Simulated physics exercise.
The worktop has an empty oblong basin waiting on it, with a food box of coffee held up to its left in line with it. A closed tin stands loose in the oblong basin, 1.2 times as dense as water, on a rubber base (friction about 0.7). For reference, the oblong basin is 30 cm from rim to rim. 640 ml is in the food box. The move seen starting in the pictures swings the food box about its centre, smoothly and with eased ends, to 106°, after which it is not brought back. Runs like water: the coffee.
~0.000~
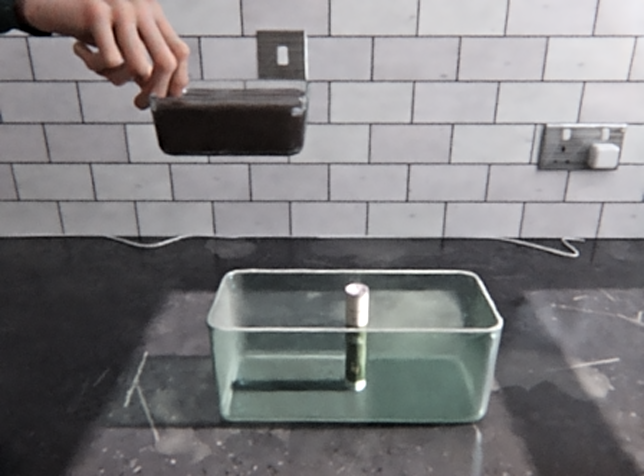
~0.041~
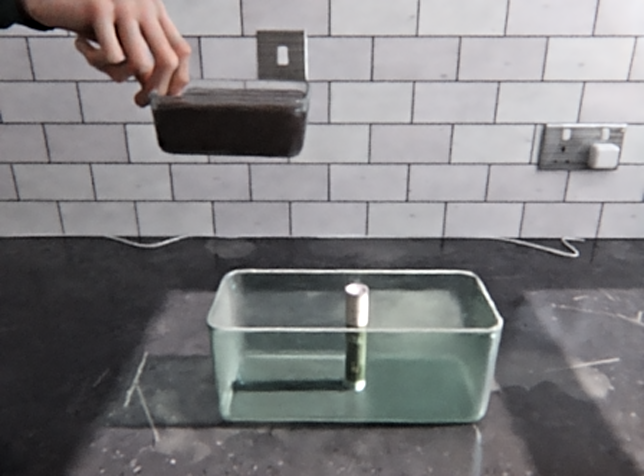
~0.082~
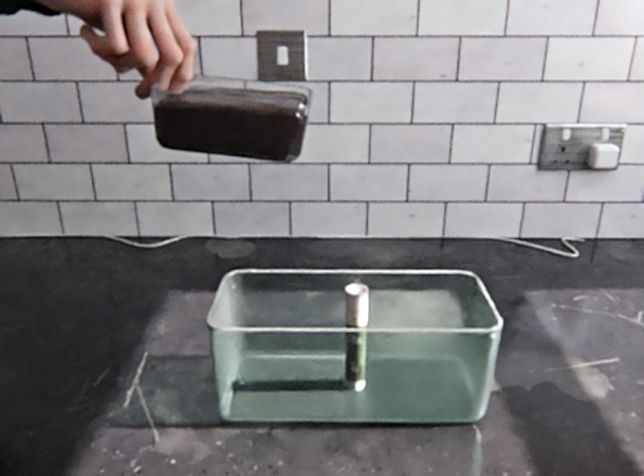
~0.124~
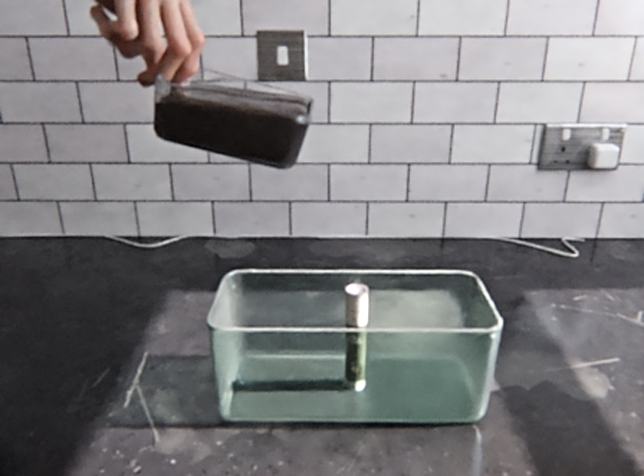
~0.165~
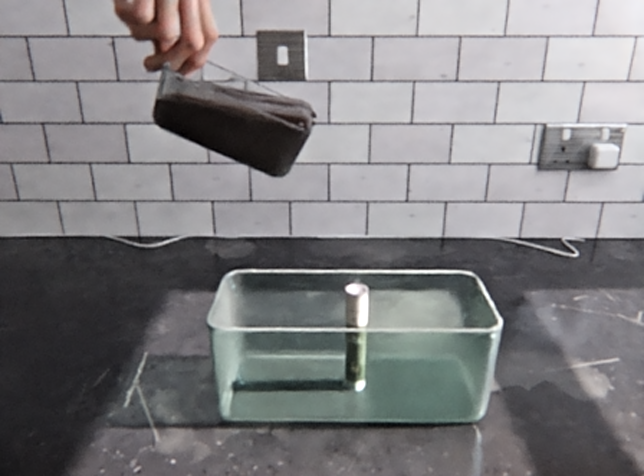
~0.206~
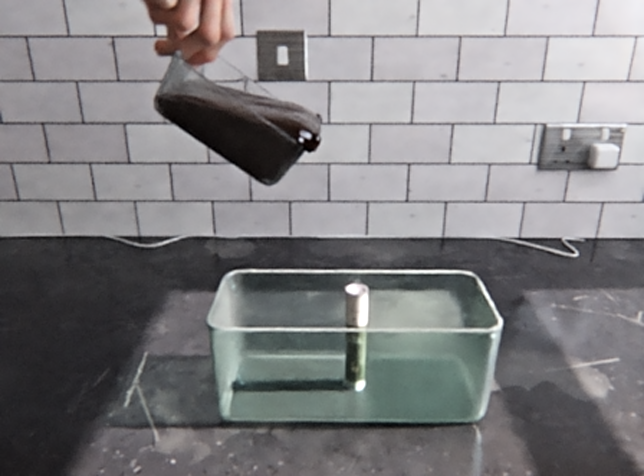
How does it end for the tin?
Most likely it will not capsize.
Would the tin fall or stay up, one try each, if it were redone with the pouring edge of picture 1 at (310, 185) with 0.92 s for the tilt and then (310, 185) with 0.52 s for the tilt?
In the first try it remains standing; in the second it comes down.
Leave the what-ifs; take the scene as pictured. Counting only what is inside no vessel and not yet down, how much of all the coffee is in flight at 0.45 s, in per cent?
Close to 66 in a hundred.
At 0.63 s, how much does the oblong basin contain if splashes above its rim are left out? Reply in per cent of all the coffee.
The share is close to 82 percent.
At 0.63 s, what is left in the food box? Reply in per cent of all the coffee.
I reckon near 1 per cent still sits there.
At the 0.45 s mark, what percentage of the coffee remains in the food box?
Remaining: Near 7 % of the total.
After 0.45 s the tilt is 101° and 7 per cent is still to pour; the tin stands where it began.
After 0.63 s the tilt is 106° and 1 per cent is still to pour; the tin stands where it began.
After 0.82 s the tilt is 106° and 0 per cent is still to pour; the tin stands where it began.
After 1.02 s the tilt is 106° and 0 per cent is still to pour; the tin stands where it began.
In the end the tin stands where it began.
